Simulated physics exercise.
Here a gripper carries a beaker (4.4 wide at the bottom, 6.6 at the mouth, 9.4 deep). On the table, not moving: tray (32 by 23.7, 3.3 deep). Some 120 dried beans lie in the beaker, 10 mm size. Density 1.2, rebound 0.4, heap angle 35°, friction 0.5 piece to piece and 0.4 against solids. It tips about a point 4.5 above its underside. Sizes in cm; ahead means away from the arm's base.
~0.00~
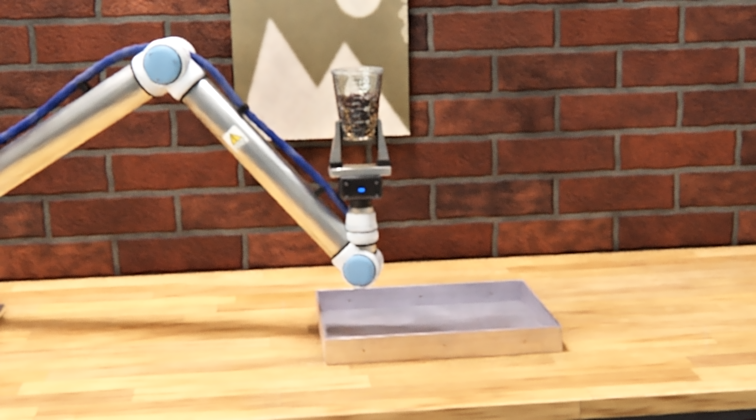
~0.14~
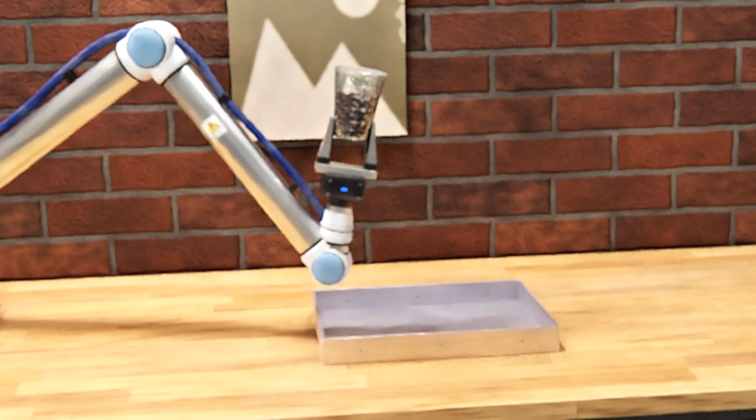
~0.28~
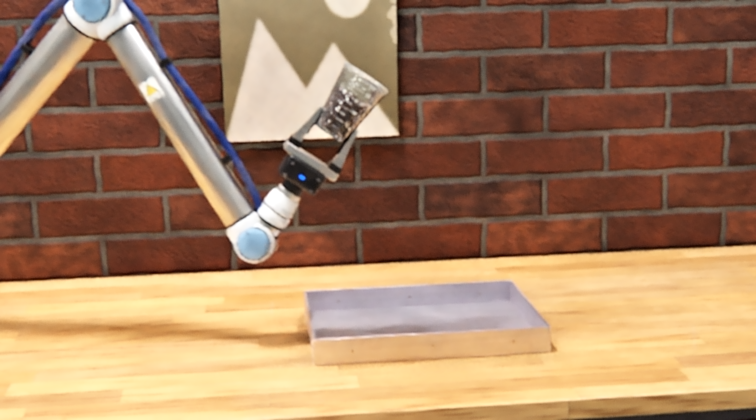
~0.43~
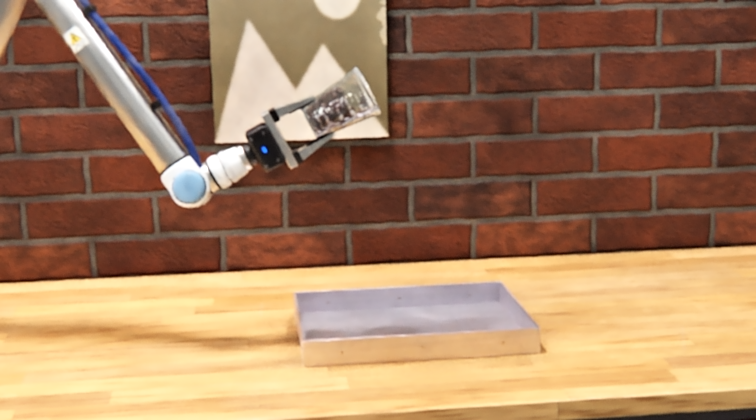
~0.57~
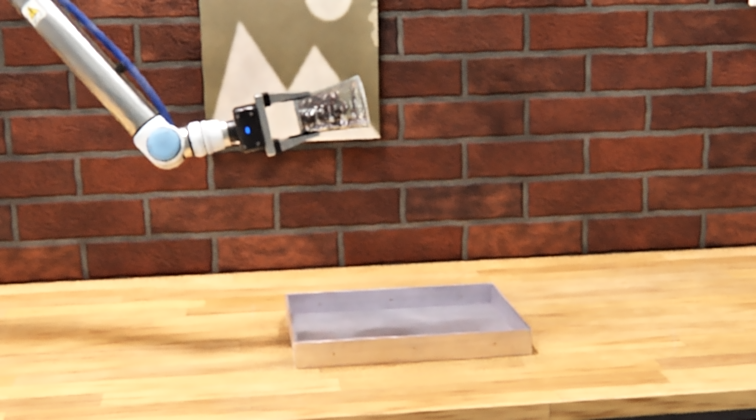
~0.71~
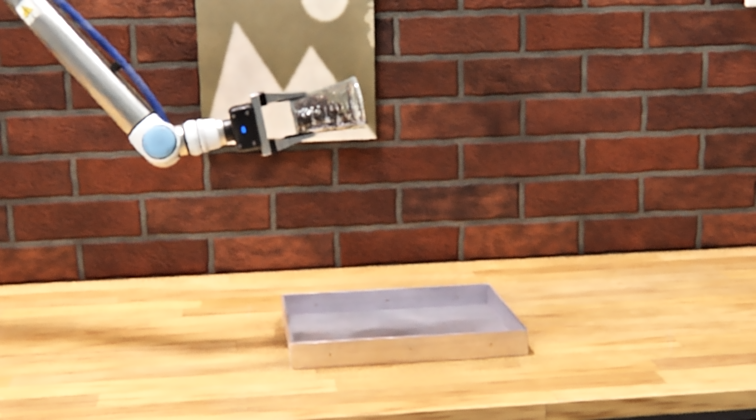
On a wooden table before a brick wall, a robot arm holds an upright clear beaker of dark beans above and behind a shallow, open tray. The arm draws back to the left while its gripper tilts the beaker rightward, until it lies nearly on its side, the beans still inside.
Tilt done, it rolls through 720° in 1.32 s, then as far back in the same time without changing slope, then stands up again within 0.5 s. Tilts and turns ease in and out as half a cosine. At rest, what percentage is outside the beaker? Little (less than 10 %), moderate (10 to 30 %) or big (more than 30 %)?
Outside the beaker the share is big, more than 30 %.
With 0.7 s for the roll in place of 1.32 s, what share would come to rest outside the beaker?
Then about 30 per cent.
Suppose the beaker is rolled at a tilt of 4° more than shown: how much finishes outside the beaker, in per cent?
Some 70 per cent.
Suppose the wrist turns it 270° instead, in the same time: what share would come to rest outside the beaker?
Then about 30 per cent.
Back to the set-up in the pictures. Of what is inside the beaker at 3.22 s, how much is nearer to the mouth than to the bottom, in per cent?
Some 40 per cent.
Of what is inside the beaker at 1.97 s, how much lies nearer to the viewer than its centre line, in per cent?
About 30 per cent.
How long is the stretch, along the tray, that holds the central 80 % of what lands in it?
Some 12 cm.
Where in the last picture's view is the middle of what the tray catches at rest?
Around (414, 329).
After 1.97 s, tipped 80°, highest piece 35 above the table; 91 in the beaker, 29 in the tray, 2 in flight or on a rim.
After 3.22 s, tipped 80°, highest piece 35 above the table; 65 in the beaker, 51 in the tray, 1 on the table or floor, 5 in flight or on a rim.
After 4.05 s, upright, highest piece 35 above the table; 64 in the beaker, 57 in the tray, 1 on the table or floor.
After 4.75 s, upright, highest piece 35 above the table; 64 in the beaker, 57 in the tray, 1 on the table or floor.
At rest, 64 in the beaker, 57 in the tray, 1 on the table or floor. That is 48 % outside the beaker.
